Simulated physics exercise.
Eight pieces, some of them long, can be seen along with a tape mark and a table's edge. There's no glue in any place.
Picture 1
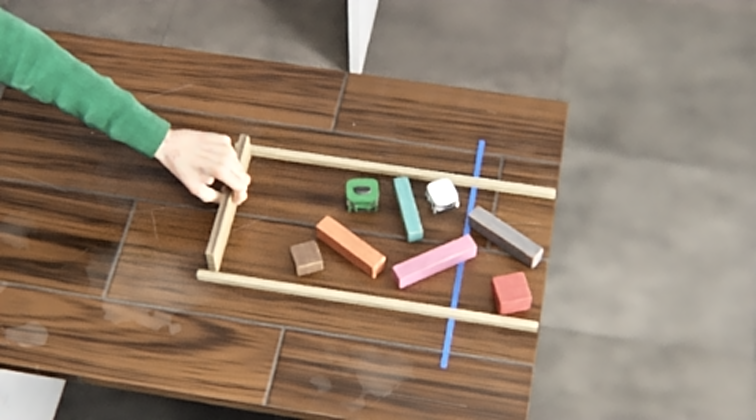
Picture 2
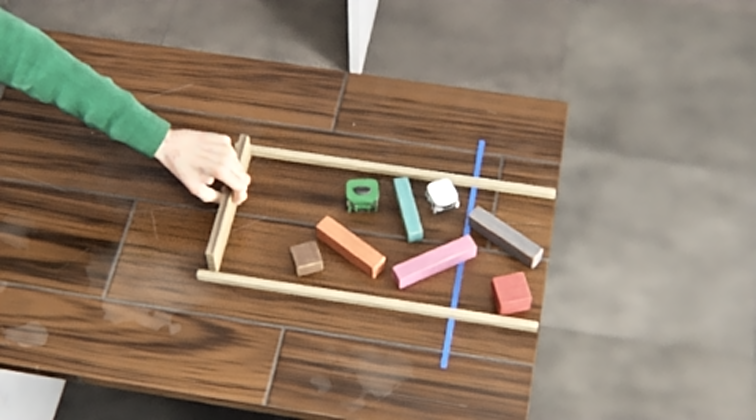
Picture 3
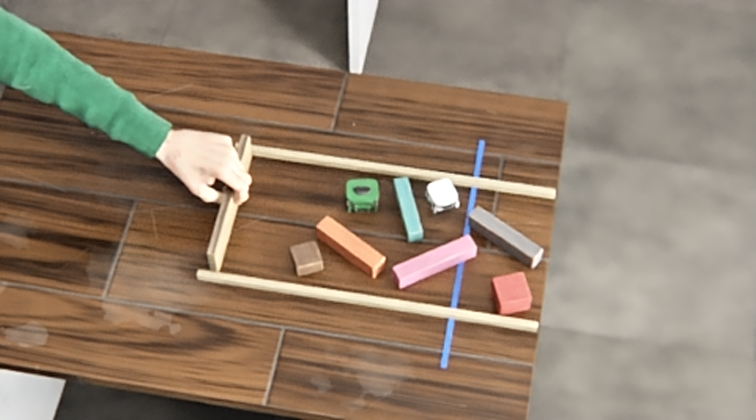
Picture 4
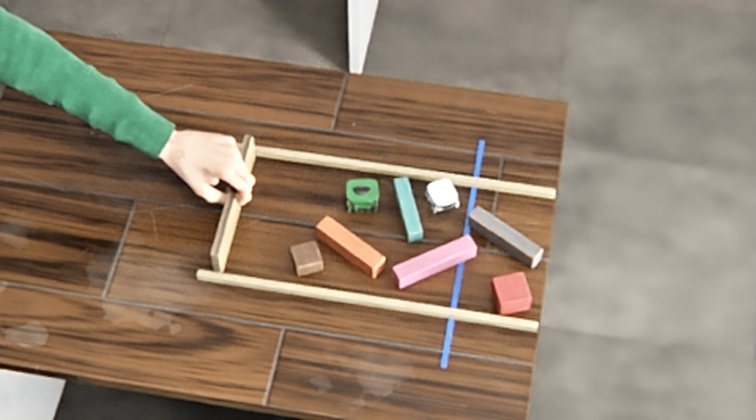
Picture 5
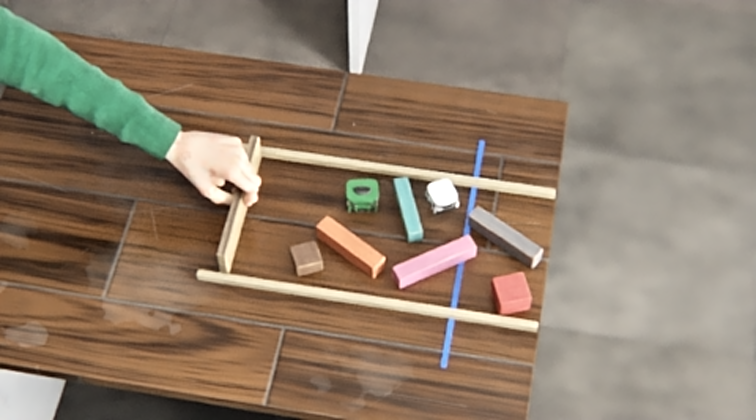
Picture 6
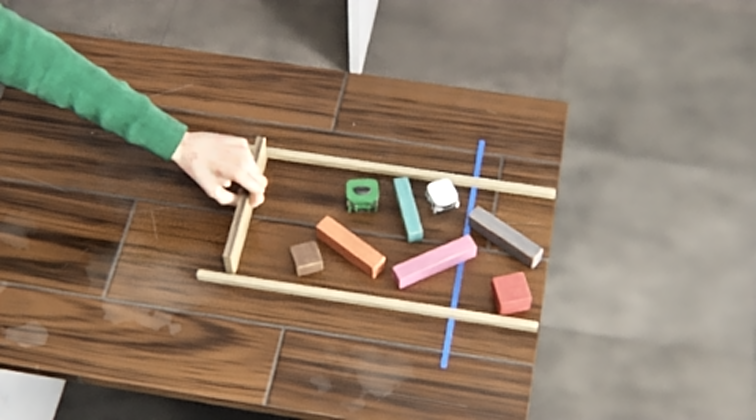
In this clip, a hand in a green sleeve slides an upright wooden board slightly to the right between two wooden rails on a table, while the colored blocks, bars and other small objects near a blue line stay still.
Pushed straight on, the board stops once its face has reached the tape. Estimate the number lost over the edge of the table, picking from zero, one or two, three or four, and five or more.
Most likely, none whatsoever will tumble down.
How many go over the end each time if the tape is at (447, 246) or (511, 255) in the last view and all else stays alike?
The counts: 0 and 5.
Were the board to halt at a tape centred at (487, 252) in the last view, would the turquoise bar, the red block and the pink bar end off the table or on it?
The turquoise bar is still there. The red block is gone. The pink bar is still there.
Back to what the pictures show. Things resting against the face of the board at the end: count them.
It's 3 of them.
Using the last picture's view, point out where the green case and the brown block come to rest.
Final spots - green case (484, 214), brown block (469, 288).
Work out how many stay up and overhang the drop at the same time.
Answer: 2.
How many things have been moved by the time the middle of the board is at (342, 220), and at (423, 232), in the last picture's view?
At the first spot the count is 4, and at the second it is 7.
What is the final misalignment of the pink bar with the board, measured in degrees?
Roughly 5° out of line.
Soon after, none off yet; red block at rest near (511, 294); grey bar at rest near (505, 237); pink bar moving near (438, 265).
At rest, the number that fall off is zero.
